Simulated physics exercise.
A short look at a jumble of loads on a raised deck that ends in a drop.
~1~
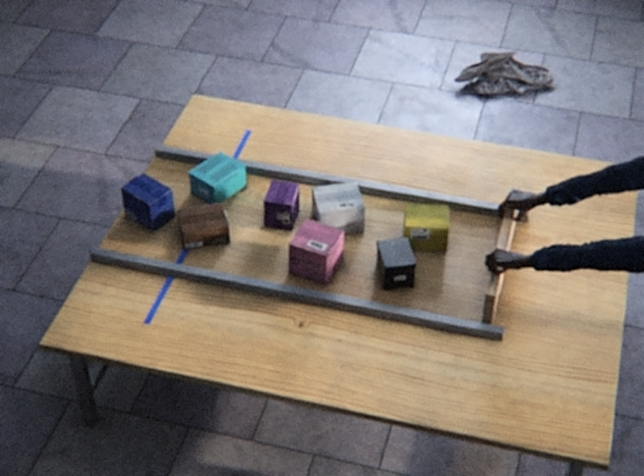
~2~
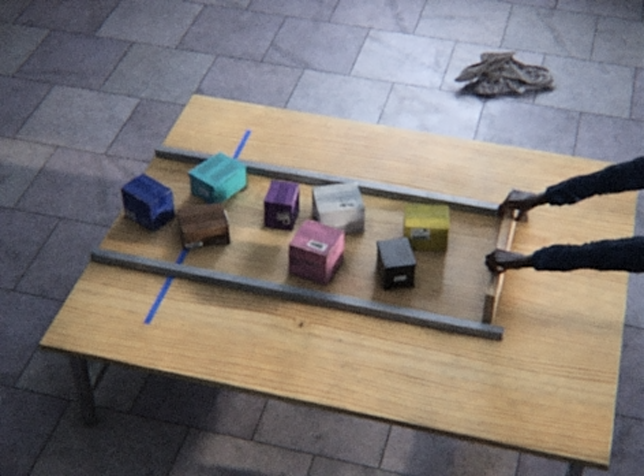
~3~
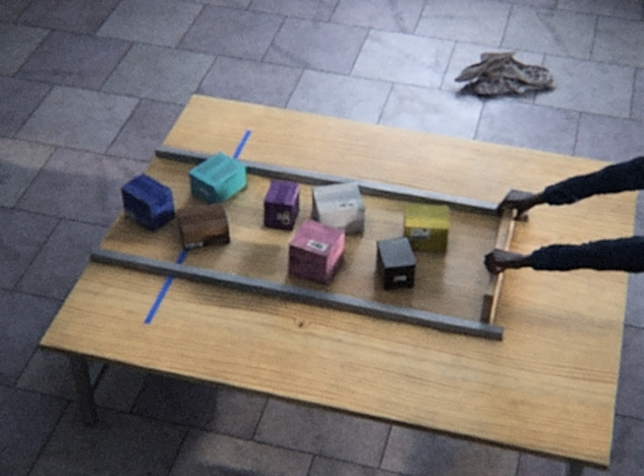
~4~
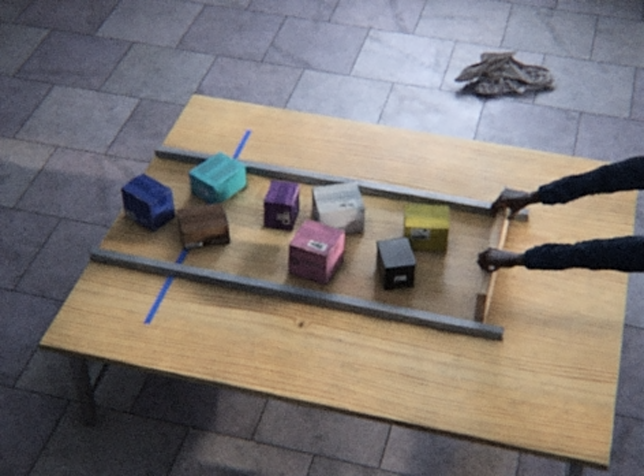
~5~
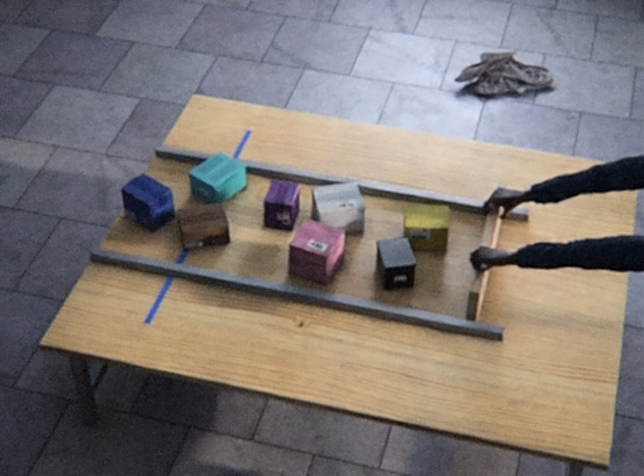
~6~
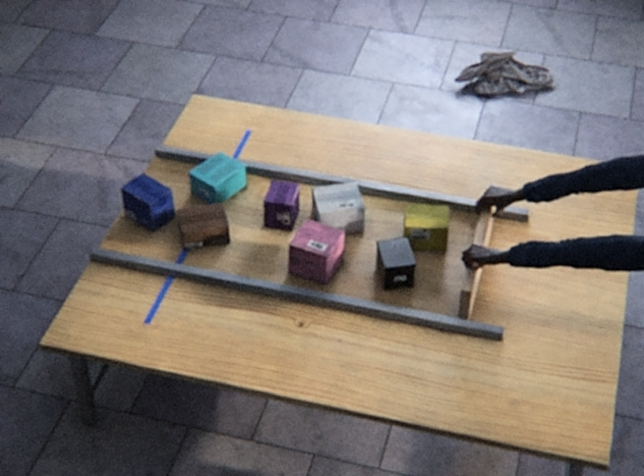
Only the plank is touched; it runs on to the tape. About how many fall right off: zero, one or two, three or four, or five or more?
The number that fall off is three or four.
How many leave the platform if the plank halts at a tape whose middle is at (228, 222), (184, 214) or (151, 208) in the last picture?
The counts: 2, 5 and 6.
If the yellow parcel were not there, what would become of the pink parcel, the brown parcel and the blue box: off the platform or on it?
The pink parcel remains up, the brown parcel is lost, the blue box falls.
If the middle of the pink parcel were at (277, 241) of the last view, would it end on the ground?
It survives.
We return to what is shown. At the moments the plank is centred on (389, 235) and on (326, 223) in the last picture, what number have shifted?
The counts are 3 and 6.
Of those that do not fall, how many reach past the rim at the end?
The number is 1.
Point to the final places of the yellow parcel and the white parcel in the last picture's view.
Near (193, 184) and (156, 171).
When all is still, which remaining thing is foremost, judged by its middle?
The white parcel ends nearest.
Early on, none off yet; blue box at rest near (148, 202); turquoise tote at rest near (218, 179); brown parcel at rest near (204, 226).
Finally, the number that fall off is three or four; lost, purple box, brown parcel, turquoise tote and blue box.
